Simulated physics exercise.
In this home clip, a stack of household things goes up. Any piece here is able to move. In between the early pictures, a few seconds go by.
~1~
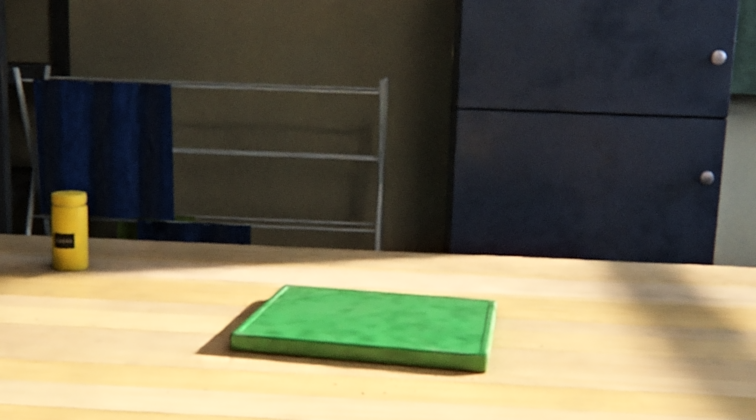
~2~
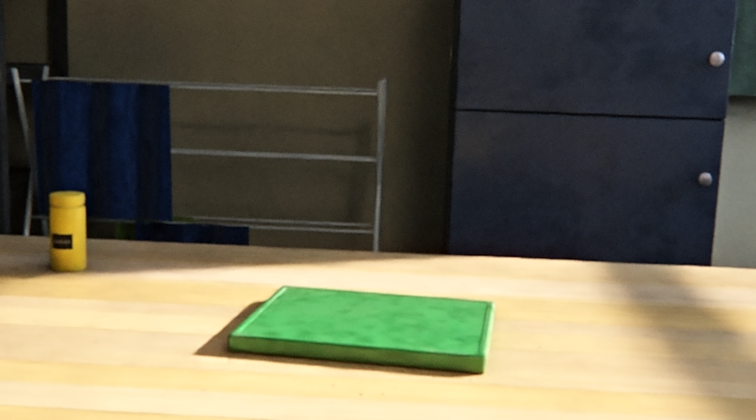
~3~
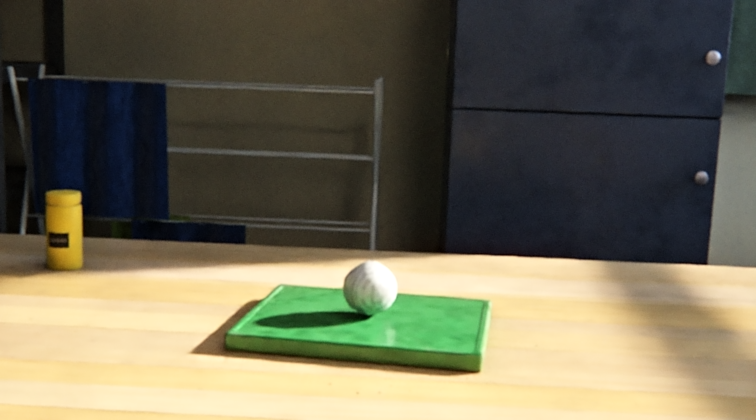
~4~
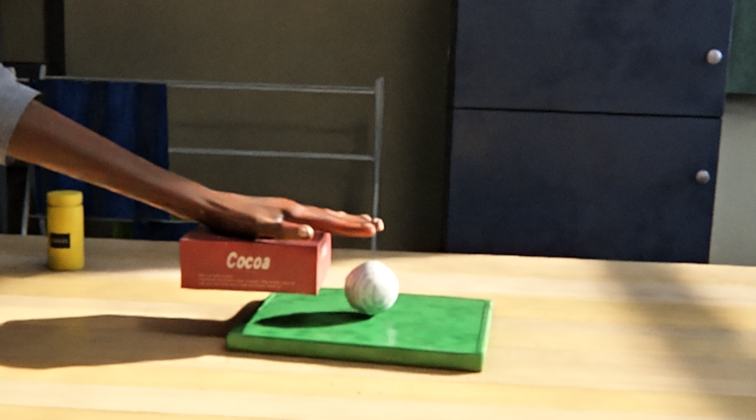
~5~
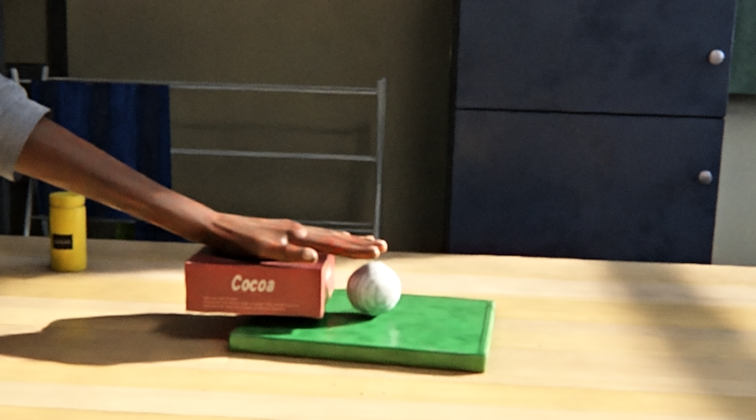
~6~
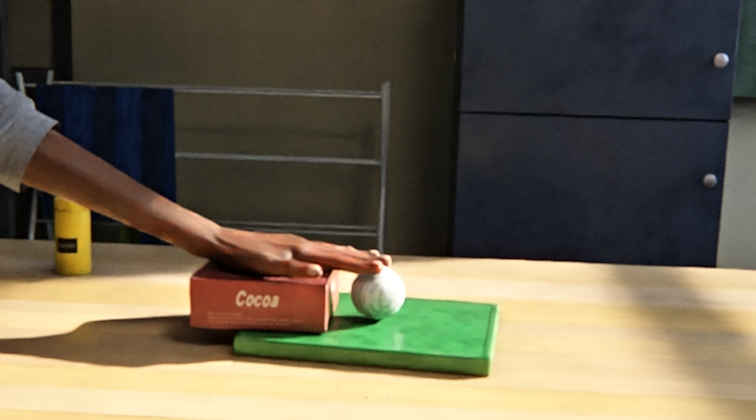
We see a green tray and a yellow shaker on a wooden table, then a white ball-shaped item on the tray; a hand lowers a red packet onto the tray's left side, beside the white item, and keeps holding it.
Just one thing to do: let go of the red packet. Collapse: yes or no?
Collapse: No.
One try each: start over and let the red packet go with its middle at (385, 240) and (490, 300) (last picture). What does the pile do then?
The first try leaves the pile knocked down, the second leaves it standing.
Then, 1.00 s on from there, no change.
Then, 2.10 s on from there, red packet resting near (268, 291).
In the end, all 4 unmoved. At the end, from the last picture's camera, red packet near (268, 290). The pile keeps its balance.
